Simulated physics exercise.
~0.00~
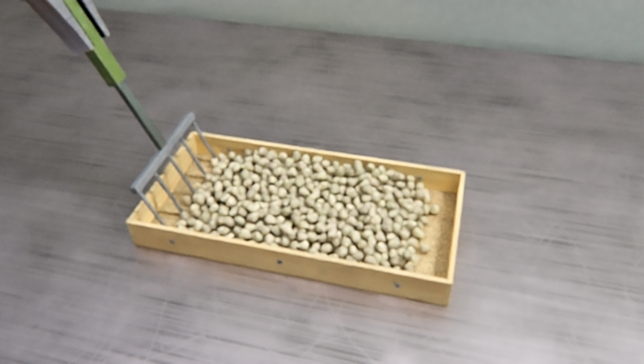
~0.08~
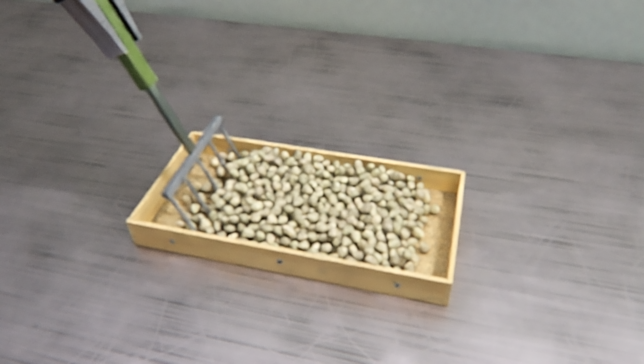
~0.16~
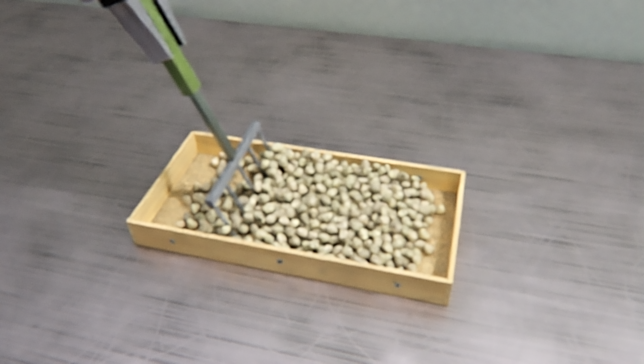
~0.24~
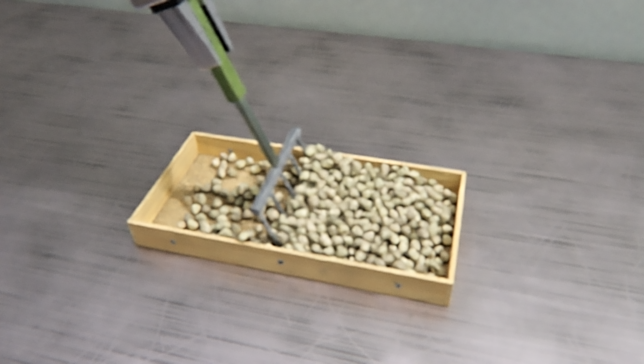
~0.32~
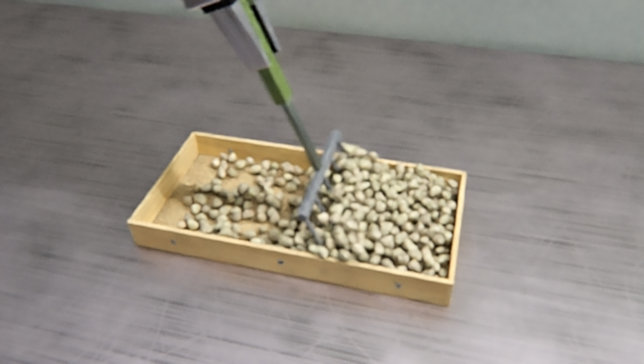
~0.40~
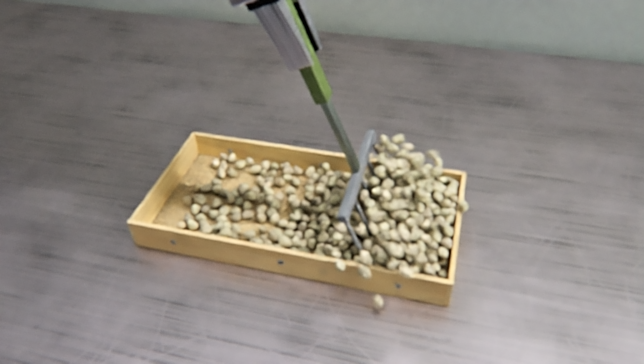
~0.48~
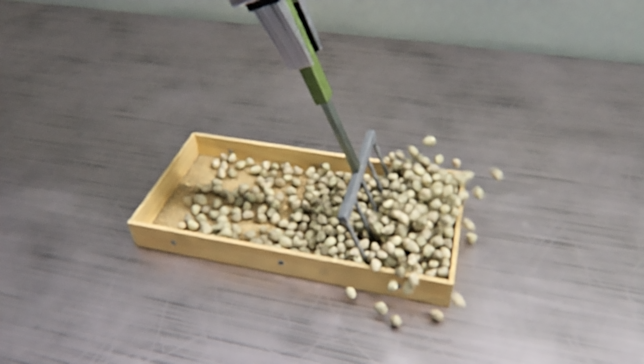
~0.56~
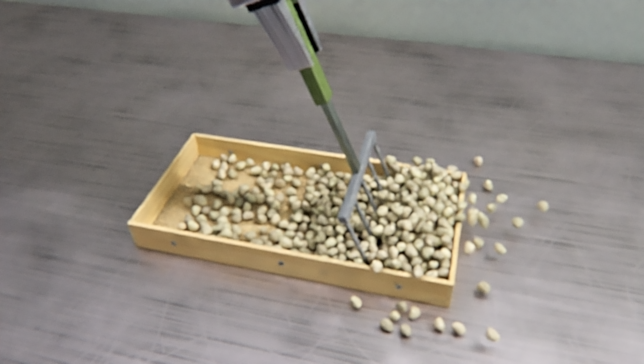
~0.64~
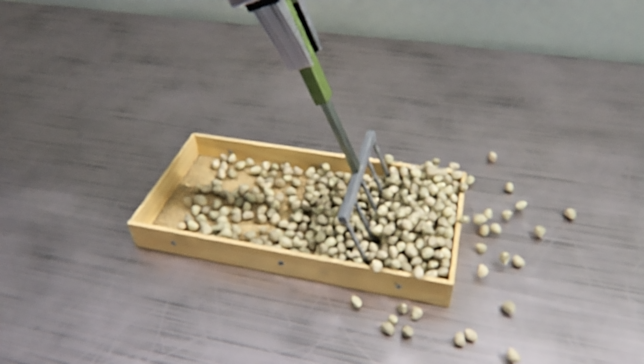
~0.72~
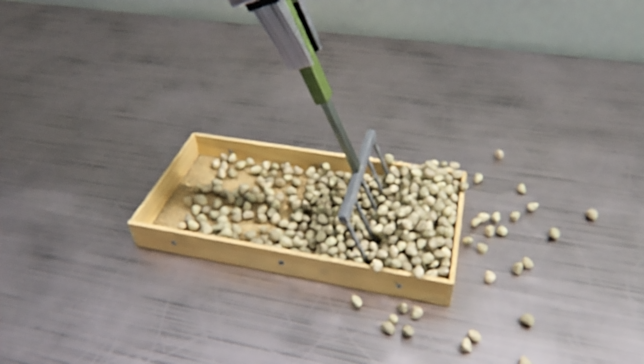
A gray comb on a robot arm swept rightward through a shallow wooden tray of pale beans, piling them against the far right end until some spilled over the sides, then stopped, leaving scattered beans on the table and most still in the tray.
